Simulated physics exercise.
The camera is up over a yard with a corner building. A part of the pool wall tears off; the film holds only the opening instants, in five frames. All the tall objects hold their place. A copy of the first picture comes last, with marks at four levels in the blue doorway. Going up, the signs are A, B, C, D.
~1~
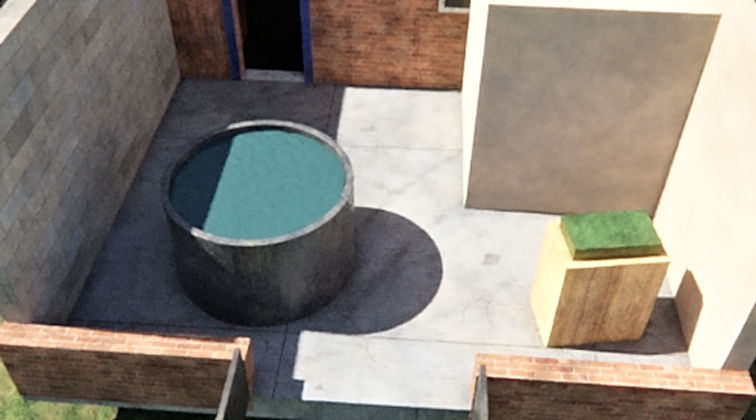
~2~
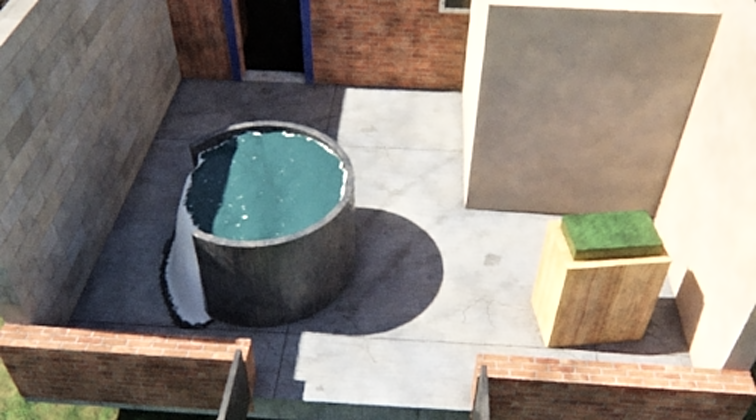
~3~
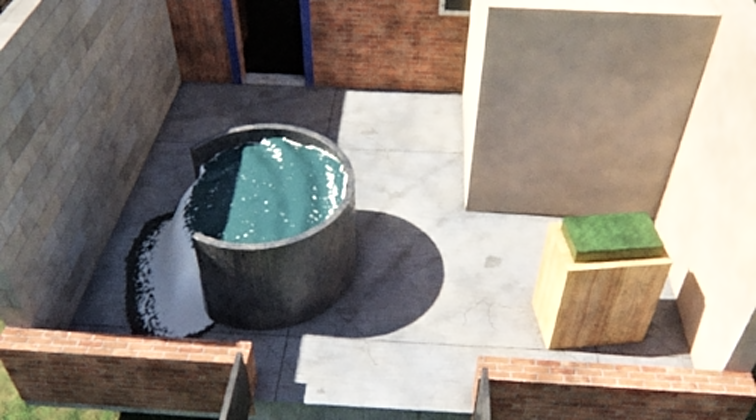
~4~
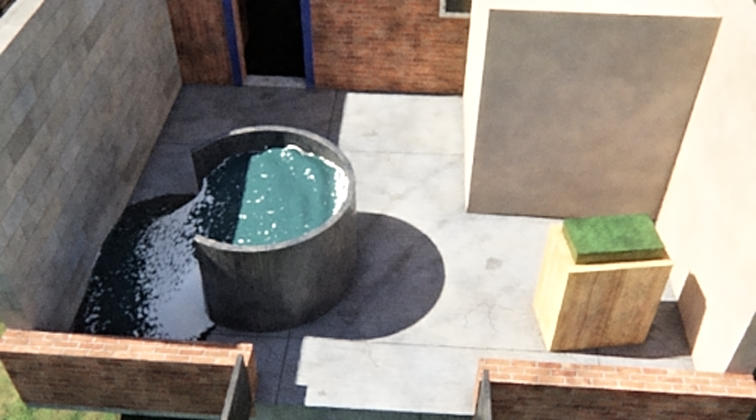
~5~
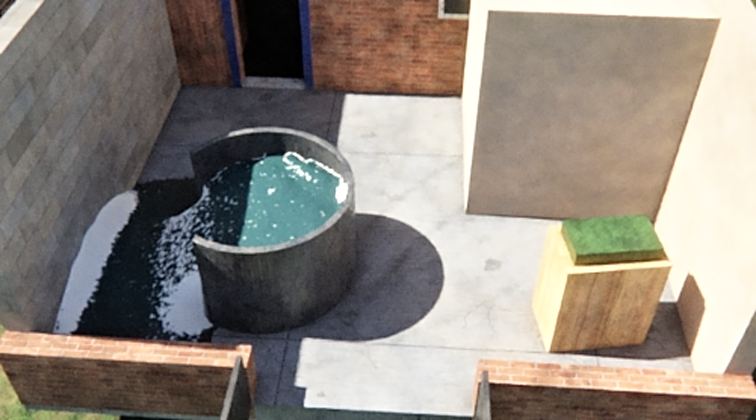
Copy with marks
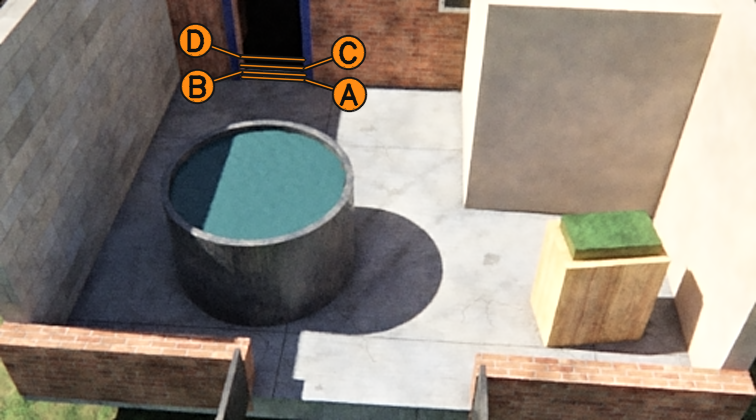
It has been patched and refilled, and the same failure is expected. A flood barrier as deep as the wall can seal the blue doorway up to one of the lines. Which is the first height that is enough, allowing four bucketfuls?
Line C just does it.
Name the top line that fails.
It is B.
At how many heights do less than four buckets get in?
Two of the four.
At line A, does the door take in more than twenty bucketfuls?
Yes, it does.
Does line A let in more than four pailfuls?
Yes, it does.
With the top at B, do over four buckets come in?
Yes, that goes wrong.
On the marked copy, A at (273, 78); B at (273, 73); C at (272, 66); D at (271, 58); from the bottom up A, B, C, D.
With A, dozens of bucketfuls pour in.
With B, about 11 bucketfuls get in.
With C, a bucket or two gets in.
With D, nothing gets over.
